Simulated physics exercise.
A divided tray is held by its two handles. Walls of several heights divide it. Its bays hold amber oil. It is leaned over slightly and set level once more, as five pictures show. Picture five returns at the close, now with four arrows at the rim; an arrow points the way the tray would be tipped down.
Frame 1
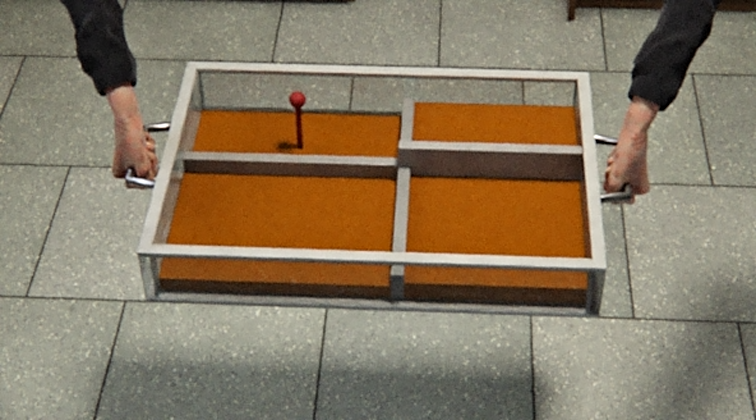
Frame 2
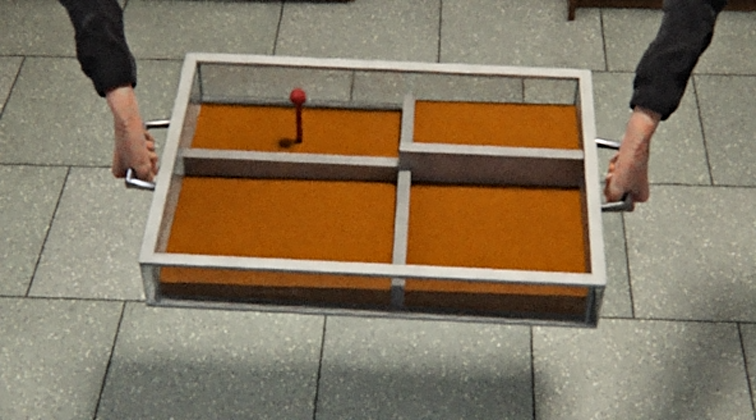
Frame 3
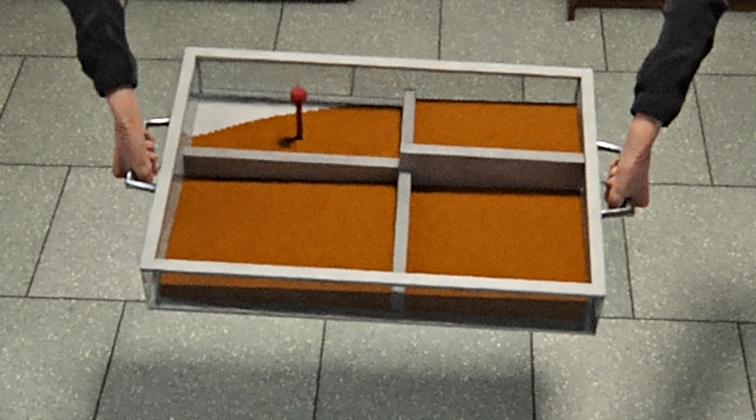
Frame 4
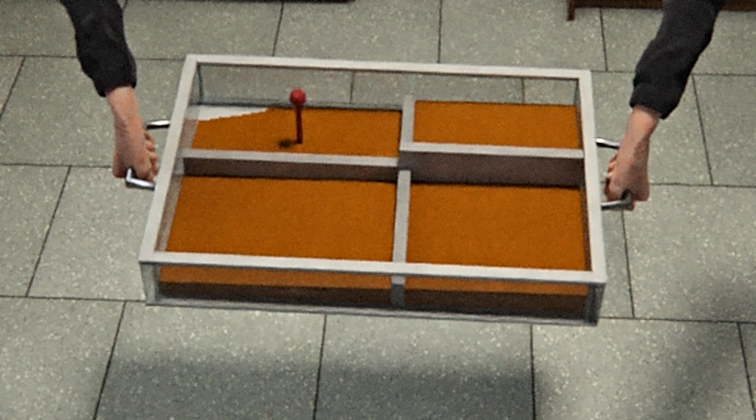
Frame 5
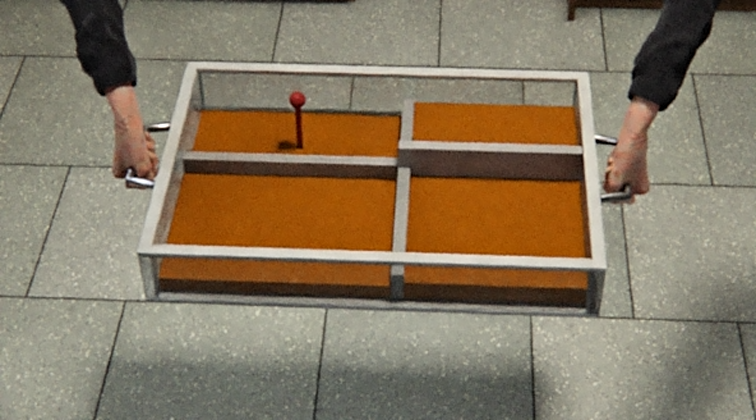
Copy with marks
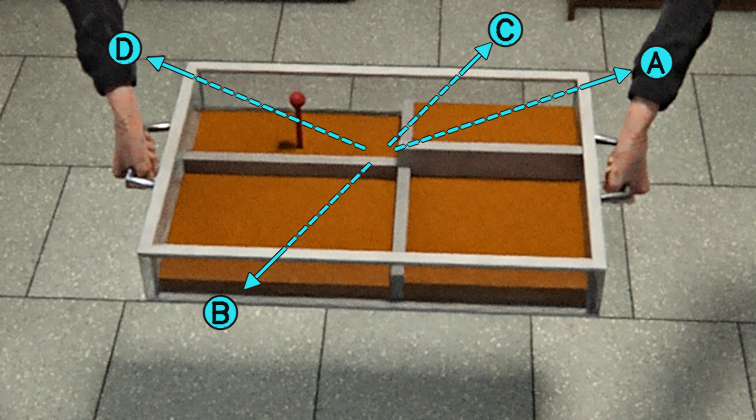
The clip shows two hands holding a divided tray of amber liquid with a red peg in the back left bay. They tip it slightly toward the front, briefly baring part of that bay's pale floor, then level it again.
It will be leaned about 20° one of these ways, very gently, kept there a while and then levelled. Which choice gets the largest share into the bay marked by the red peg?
I would pick direction D.
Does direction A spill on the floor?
Yes, some is lost.
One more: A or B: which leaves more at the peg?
B it is.
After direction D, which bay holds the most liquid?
That is the back left bay.
On the marked copy, A ends at (625, 72); B ends at (248, 284); C ends at (487, 47); D ends at (152, 59).
With A, about 6 % of the liquid ends in the peg's bay; about 19 % goes over the rim.
With B, about 12 % of the liquid ends in the peg's bay; about 22 % goes over the rim.
With C, about 11 % of the liquid ends in the peg's bay; about 10 % goes over the rim.
With D, about 34 % of the liquid ends in the peg's bay; about 36 % goes over the rim.
